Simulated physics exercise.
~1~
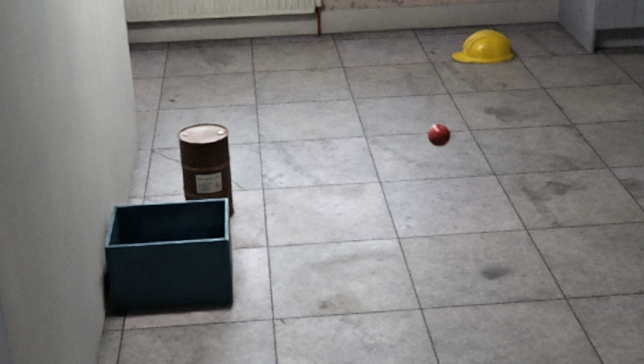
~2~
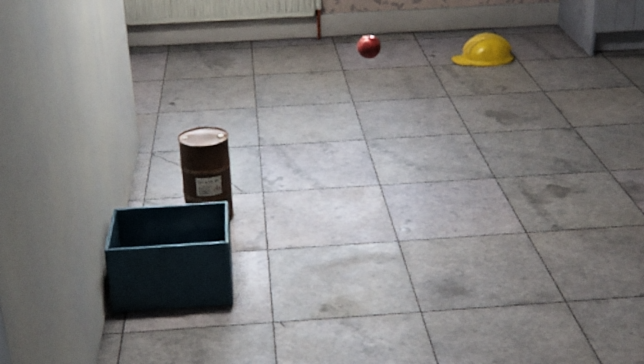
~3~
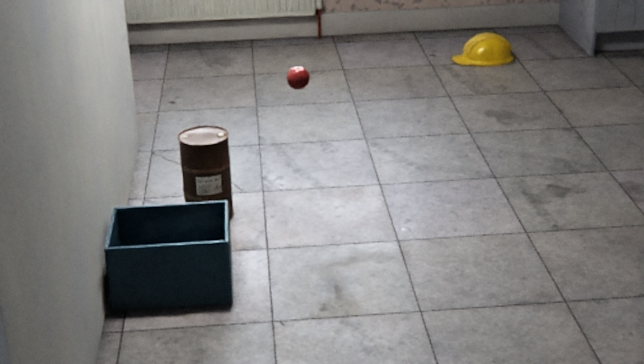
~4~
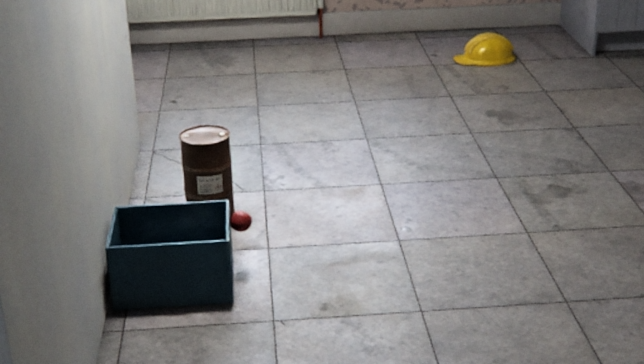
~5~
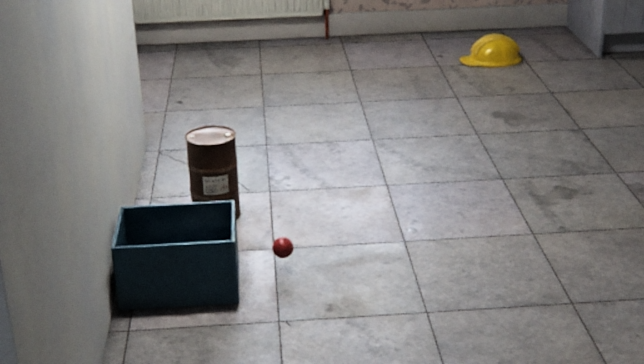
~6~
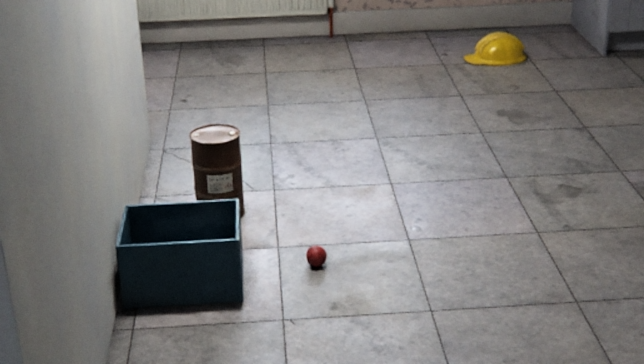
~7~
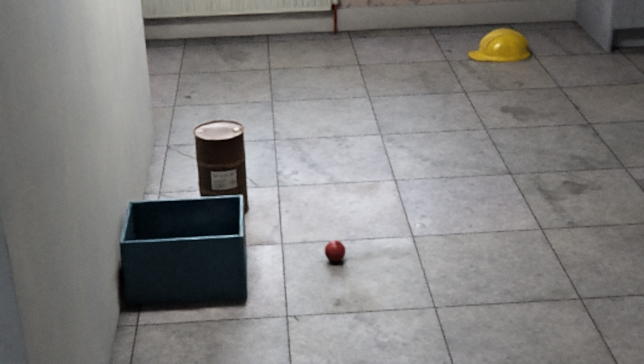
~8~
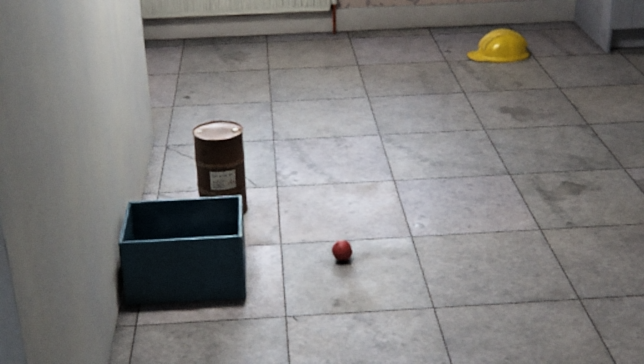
A red apple flies leftward across a tiled floor, rising and then dropping toward an open dark box beside a brown canister. It reaches the box's right side, heads back to the right, and ends up on the floor outside the box, with a yellow helmet behind.
